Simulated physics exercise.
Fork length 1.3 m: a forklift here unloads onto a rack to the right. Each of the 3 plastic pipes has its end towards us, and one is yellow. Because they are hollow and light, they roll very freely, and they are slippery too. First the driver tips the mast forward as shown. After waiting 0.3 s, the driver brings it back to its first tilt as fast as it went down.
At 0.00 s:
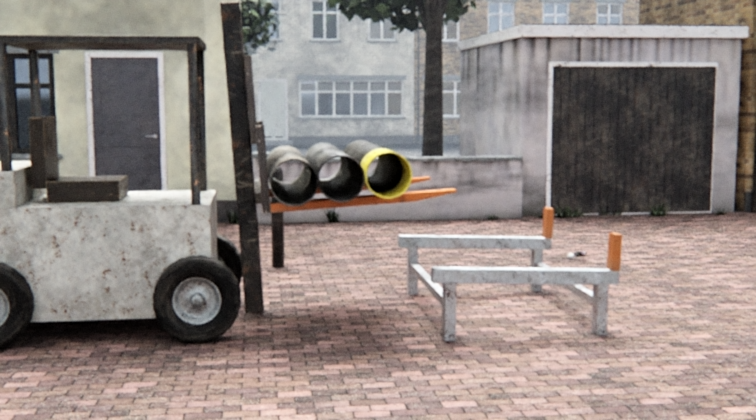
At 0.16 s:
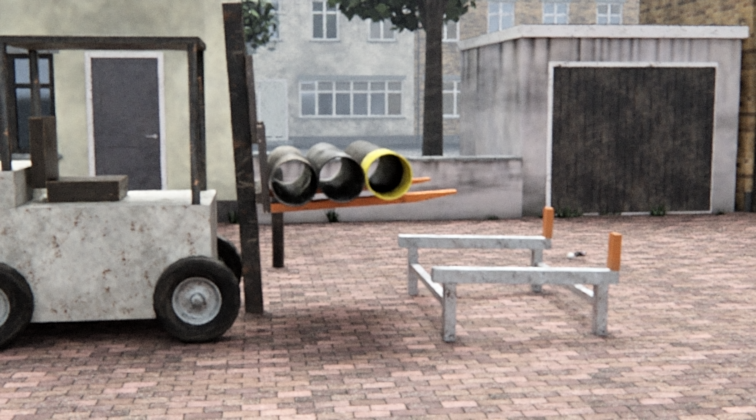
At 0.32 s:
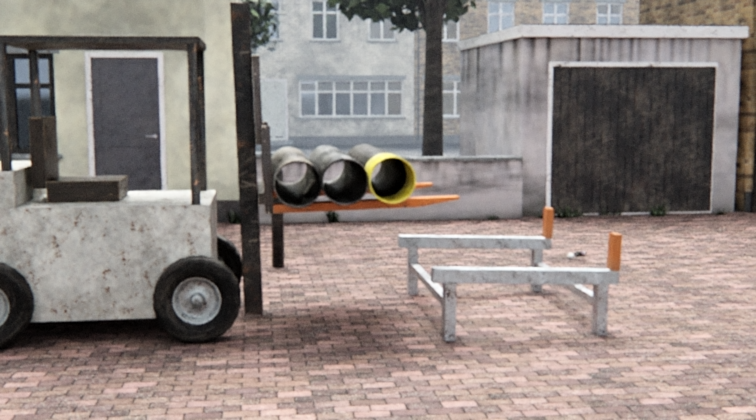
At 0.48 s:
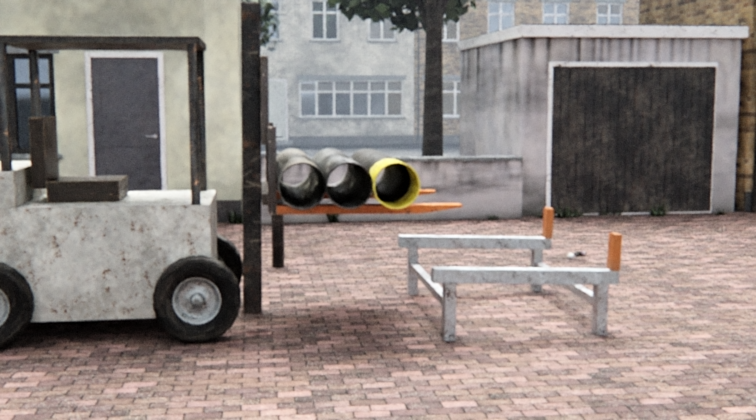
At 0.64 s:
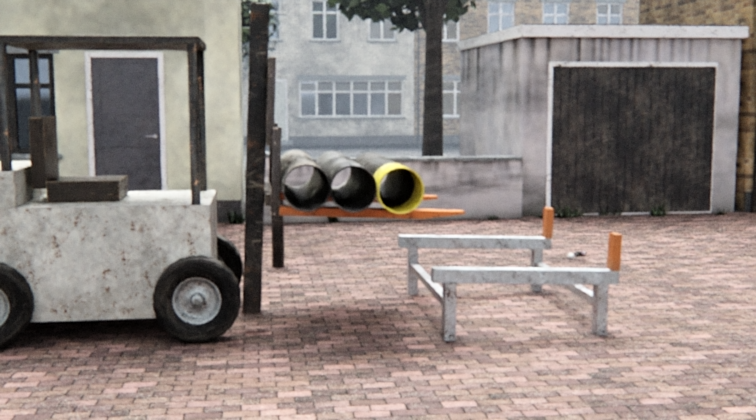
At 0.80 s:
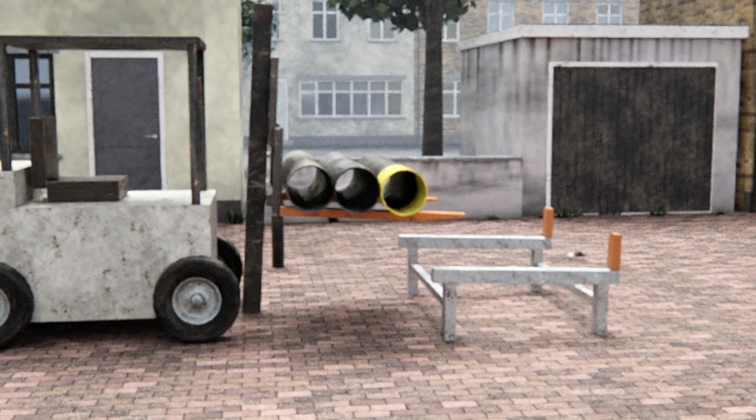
A forklift stood still on a brick yard with three pipes, one yellow, across its orange forks, then slowly tilted its mast forward, and the forks and pipes dipped slightly toward a low rack.
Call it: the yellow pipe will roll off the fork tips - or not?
Not.
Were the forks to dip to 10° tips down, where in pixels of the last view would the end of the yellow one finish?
(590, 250), roughly.
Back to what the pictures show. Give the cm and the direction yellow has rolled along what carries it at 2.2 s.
Yellow 35 right.
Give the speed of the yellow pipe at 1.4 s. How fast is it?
The speed is close to 0.3 m/s.
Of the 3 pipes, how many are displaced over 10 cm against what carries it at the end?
0.
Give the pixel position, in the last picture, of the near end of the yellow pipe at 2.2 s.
Its near end sits close to (437, 172).
By 1.4 s, yellow is on the forks, 35 cm from the tips, rolling right; 0 off the forks so far.
By 2.2 s, yellow is on the forks, 20 cm from the tips; 0 off the forks so far.
By 3.0 s, yellow is on the forks, 25 cm from the tips, rolling left; 0 off the forks so far.
Finally (4.0 s), yellow is on the forks, 50 cm from the tips; 0 off the forks so far.
